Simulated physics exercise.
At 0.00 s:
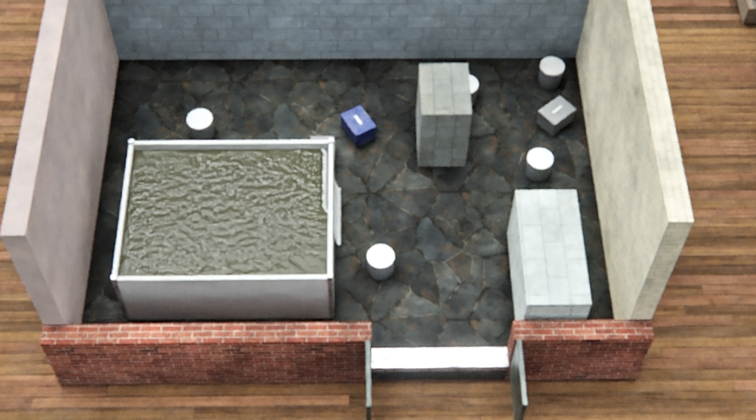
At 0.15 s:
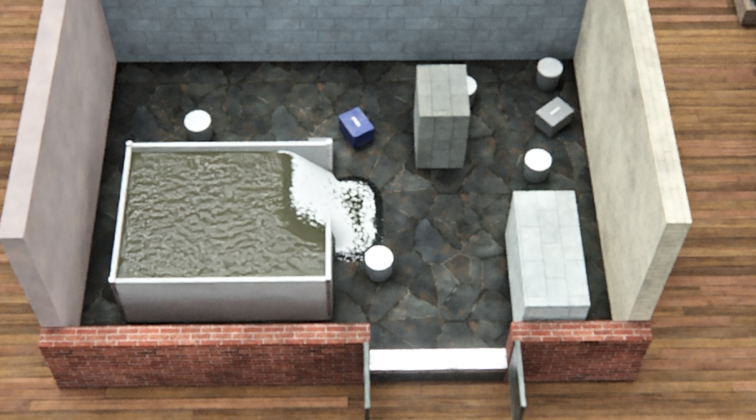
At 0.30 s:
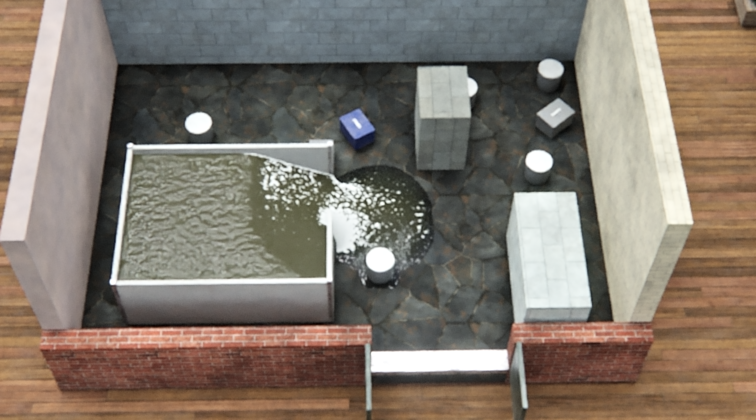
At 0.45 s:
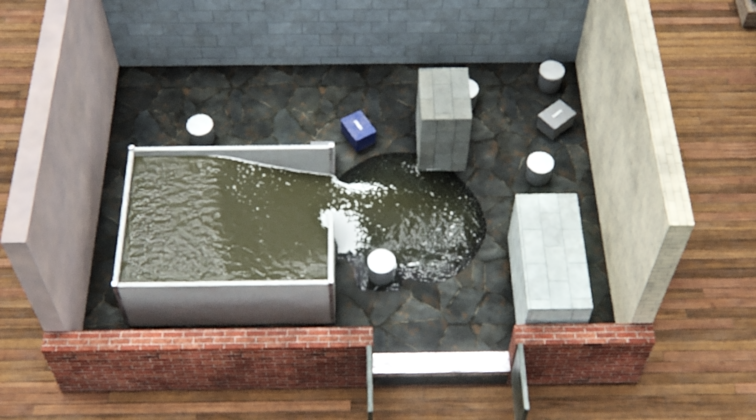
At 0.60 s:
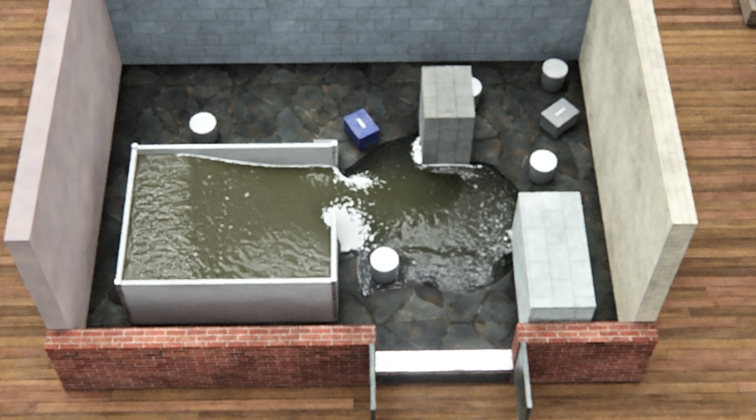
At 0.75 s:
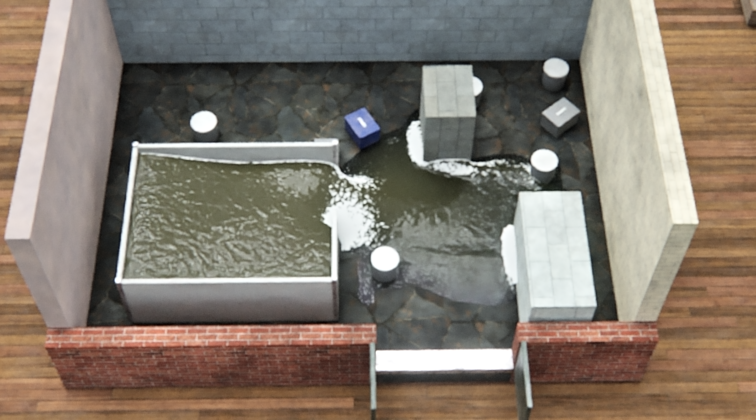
Walled stone-floored yard with murky water bursting from the right side of a tank, foaming and spreading around blocks and white pails.
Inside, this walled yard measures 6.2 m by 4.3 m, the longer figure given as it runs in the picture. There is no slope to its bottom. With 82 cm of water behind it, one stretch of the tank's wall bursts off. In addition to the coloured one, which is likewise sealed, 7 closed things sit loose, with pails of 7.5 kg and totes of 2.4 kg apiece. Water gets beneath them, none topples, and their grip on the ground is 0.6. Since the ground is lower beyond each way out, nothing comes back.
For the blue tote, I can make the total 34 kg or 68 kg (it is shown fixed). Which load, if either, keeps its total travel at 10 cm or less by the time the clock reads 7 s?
I'd say the lighter mass already keeps it put.
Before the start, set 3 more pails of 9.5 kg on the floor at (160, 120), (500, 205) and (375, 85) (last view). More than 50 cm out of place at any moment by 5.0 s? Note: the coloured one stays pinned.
In the given order, I'd say smaller, greater, greater.
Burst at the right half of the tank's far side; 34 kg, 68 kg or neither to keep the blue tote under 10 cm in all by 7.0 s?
Just the heavier one.
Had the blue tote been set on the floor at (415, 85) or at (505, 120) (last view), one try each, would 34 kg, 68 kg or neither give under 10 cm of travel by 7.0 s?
Order kept: Heavy pick needed, light pick works.
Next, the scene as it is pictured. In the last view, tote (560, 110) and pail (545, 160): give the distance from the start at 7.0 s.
Net shift, one by one: 250 cm / 300 cm.
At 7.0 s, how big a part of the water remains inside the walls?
Somewhere near 86 percent, give or take.
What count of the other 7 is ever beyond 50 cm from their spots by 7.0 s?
My count gives 5.
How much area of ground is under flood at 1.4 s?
At that time the wet patch spans about 12 m2.
After 1.4 s the blue tote would be 0 cm from its start with 34 kg and 0 cm from its start with 68 kg; 2 cm of water round it then.
After 3.1 s the blue tote would be 0 cm from its start with 34 kg and 0 cm from its start with 68 kg; 1 cm of water round it then.
After 4.9 s the blue tote would be 0 cm from its start with 34 kg and 0 cm from its start with 68 kg; 7 cm of water round it then.
After 7.0 s the blue tote would be 0 cm from its start with 34 kg and 0 cm from its start with 68 kg; 7 cm of water round it then.
